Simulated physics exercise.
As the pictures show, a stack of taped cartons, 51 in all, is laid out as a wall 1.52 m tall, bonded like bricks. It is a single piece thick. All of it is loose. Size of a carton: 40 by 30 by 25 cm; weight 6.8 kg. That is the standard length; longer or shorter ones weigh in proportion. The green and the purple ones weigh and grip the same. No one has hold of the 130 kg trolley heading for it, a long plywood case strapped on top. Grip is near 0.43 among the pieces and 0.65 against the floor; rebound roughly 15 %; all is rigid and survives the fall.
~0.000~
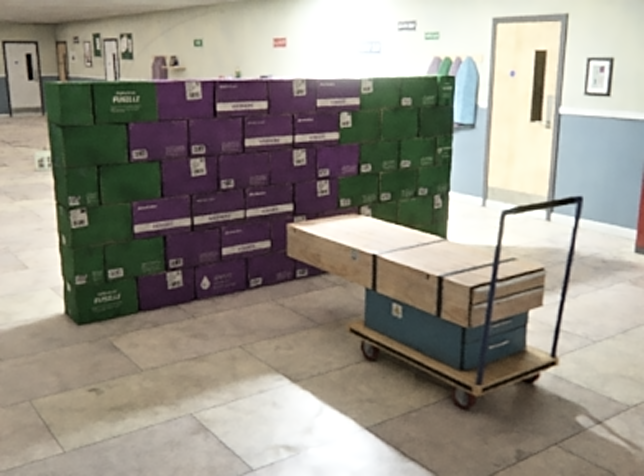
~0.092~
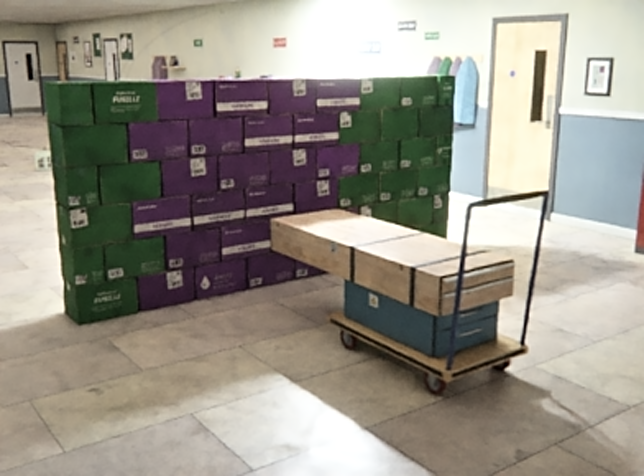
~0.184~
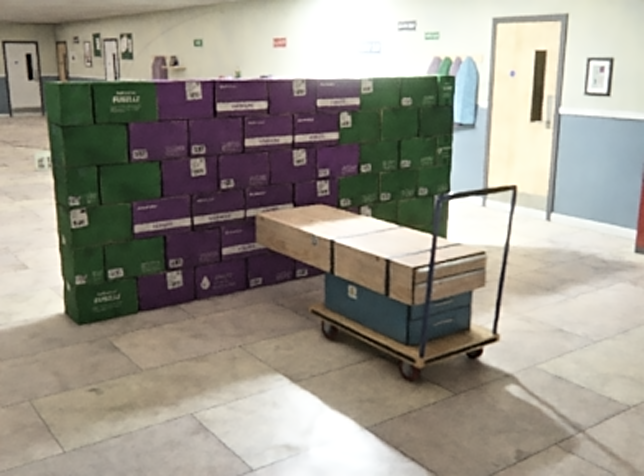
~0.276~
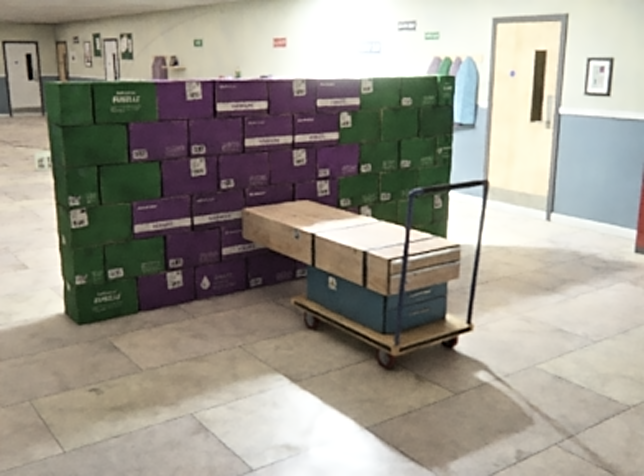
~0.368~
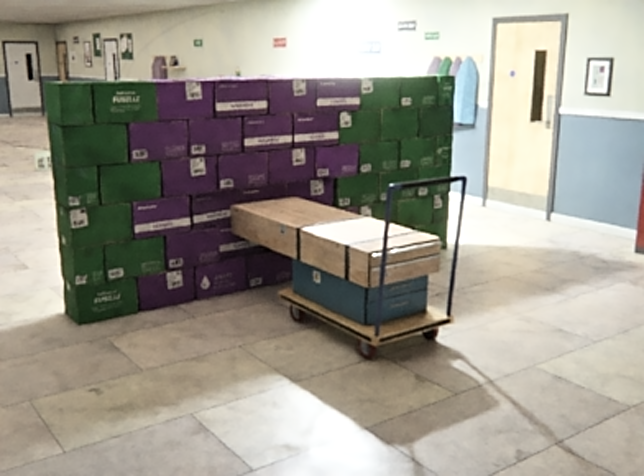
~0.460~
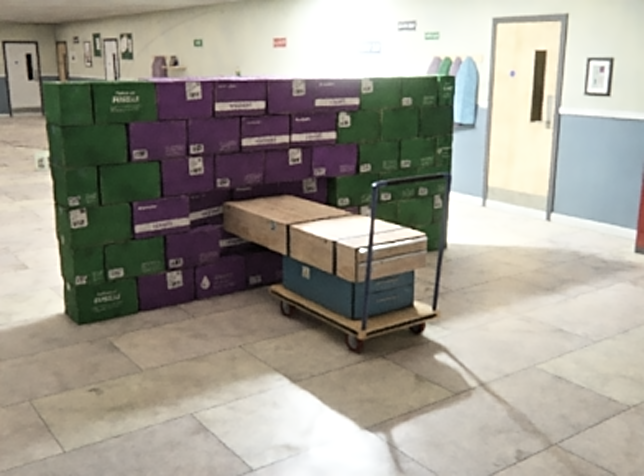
The video shows an unattended trolley carrying long wooden boxes over a blue container, rolling left across a tiled floor toward a wall of green and purple cartons, before the load's front end pushes in among the purple ones.
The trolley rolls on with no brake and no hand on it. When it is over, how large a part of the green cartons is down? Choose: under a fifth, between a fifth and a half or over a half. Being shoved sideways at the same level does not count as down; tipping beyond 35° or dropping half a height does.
Ending down: Fewer than one in five.
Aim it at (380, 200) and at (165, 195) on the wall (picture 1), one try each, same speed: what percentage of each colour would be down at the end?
Green 60 then 30, purple 40 then 40 per cent.
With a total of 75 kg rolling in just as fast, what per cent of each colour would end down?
In that case green 0, purple 0 per cent.
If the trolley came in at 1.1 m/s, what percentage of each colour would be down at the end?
Then green 0, purple 0 per cent.
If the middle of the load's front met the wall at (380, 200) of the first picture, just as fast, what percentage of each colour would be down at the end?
Then green 60, purple 40 per cent.
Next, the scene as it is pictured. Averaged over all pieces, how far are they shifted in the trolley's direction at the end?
Some 40 cm on average.
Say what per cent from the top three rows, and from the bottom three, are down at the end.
Top 60, bottom 20 per cent.
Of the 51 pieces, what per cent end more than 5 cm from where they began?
Shifted: 45 per cent.
By 0.86 s, load 51 cm past the wall's line, still rolling; none of the 27 green cartons down (4 of 51 in all colours); top green carton moved 29 mm; top purple carton moved 12 cm.
By 1.46 s, load 74 cm past the wall's line, stopped; none of the 27 green cartons down (13 of 51 in all colours); top green carton tilted 27°; top purple carton tilted 28°.
By 2.06 s, load 74 cm past the wall's line, still rolling; 3 of the 27 green cartons down (21 of 51 in all colours); top green carton on its side; top purple carton tilted 58°, 1.09 m lower.
When it is over (3.8 s), load 72 cm past the wall's line, stopped; 3 of the 27 green cartons down (21 of 51 in all colours); top green carton upside down; top purple carton on its side. That is 11 per cent. In pixels of the last frame, middles, top purple carton near (287, 212).
